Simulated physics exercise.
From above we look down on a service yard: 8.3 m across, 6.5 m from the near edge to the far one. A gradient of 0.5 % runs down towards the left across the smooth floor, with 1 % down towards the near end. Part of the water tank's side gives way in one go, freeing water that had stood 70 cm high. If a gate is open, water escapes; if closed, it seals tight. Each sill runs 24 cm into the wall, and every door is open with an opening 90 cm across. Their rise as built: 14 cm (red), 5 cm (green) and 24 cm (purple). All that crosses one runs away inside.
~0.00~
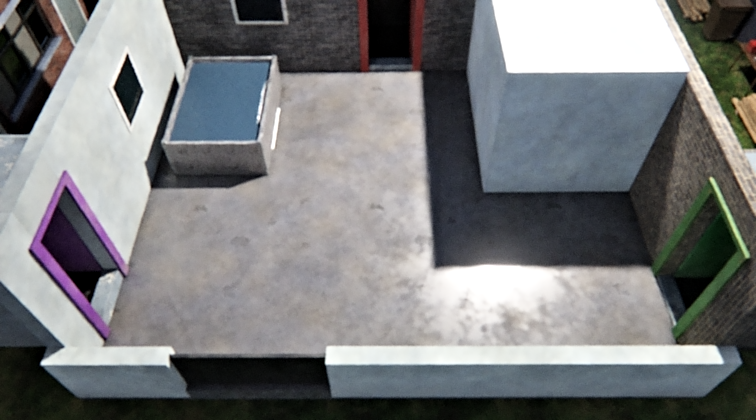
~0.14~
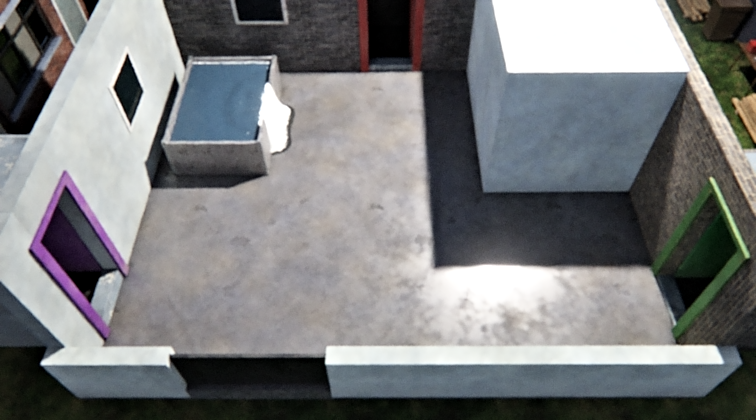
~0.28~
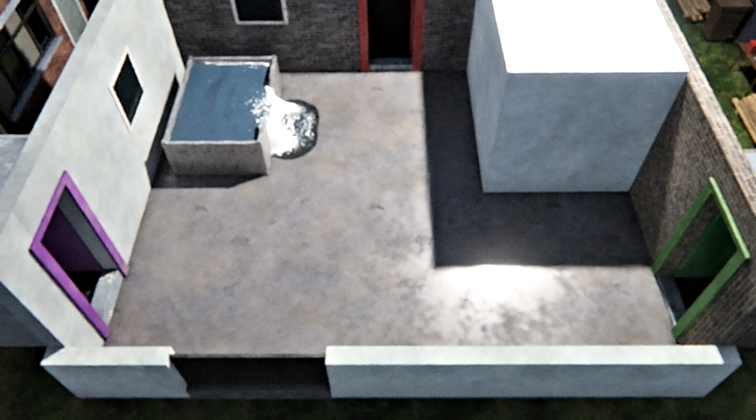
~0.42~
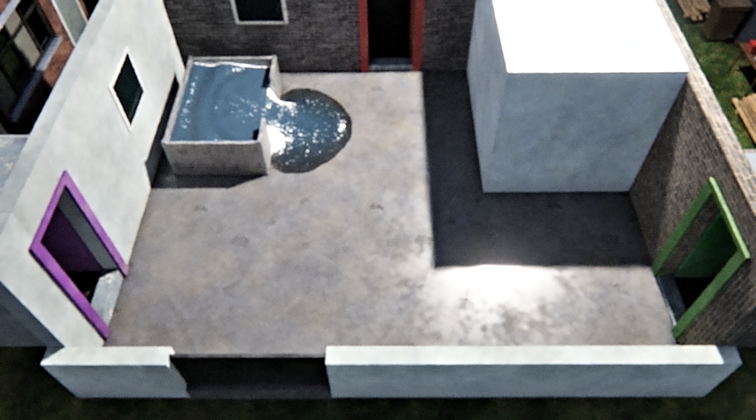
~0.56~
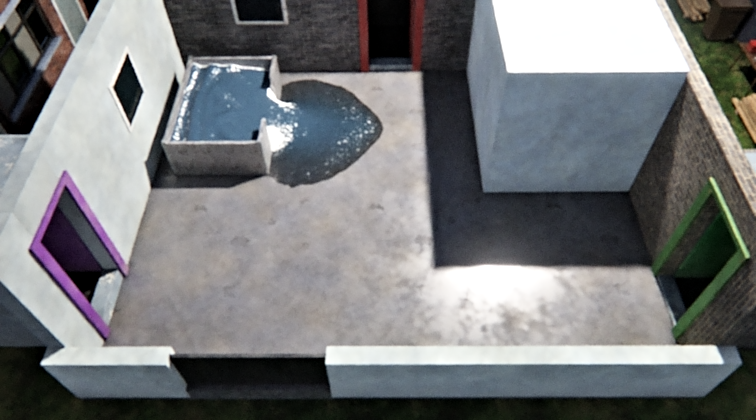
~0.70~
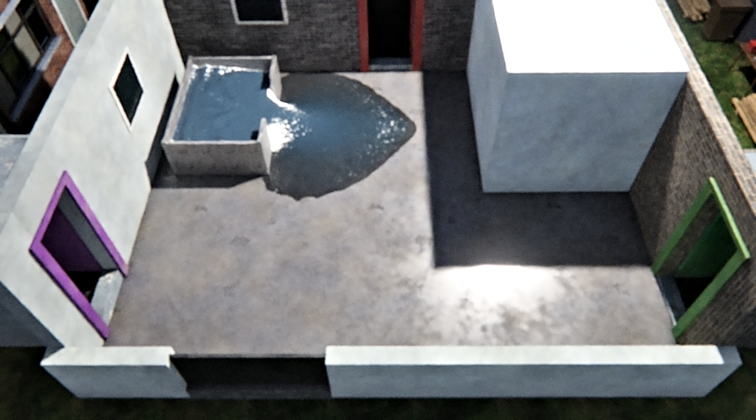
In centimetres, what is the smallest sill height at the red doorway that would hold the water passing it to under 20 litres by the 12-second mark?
Close to 11.5 cm is just enough.
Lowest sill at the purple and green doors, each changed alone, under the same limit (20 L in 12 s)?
Roughly 6.0 cm for the purple door and roughly 5.5 cm for the green door.
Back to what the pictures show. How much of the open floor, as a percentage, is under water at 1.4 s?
Roughly 30 percent.
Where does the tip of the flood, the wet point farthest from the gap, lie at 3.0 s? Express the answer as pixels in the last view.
Pixel: About (635, 324).
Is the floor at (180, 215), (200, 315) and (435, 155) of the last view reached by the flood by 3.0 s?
Untouched, untouched, awash.
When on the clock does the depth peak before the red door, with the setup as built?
Peak time: About 3.8 s.
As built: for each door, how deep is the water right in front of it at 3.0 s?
Depth at red 11 cm, at green 0 cm, at purple 0 cm.
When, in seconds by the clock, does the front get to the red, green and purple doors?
Front log: Red = 1.0 s, green = 3.4 s, purple = 7.5 s.
After 1.4 s water covers 30 % of the floor, deepest (34 cm) near (283, 127); 12 cm at the red door, 0 litres in over its 14 cm sill.
After 3.0 s water covers 50 % of the floor, deepest (28 cm) near (413, 76); 11 cm at the red door, 1 litre in over its 14 cm sill.
After 12.0 s water covers 95 % of the floor, deepest (12 cm) near (95, 374); 3 cm at the red door, 6 litres in over its 14 cm sill.
At the red door as built, the water arrived by 1.1 s and peaked near 17 cm at 3.8 s.
Run again over the same 12 s with other heights there, 33 litres in over 10 cm, 7 litres over 14 cm. The limit of 20 litres is kept from about 11.5 cm up.
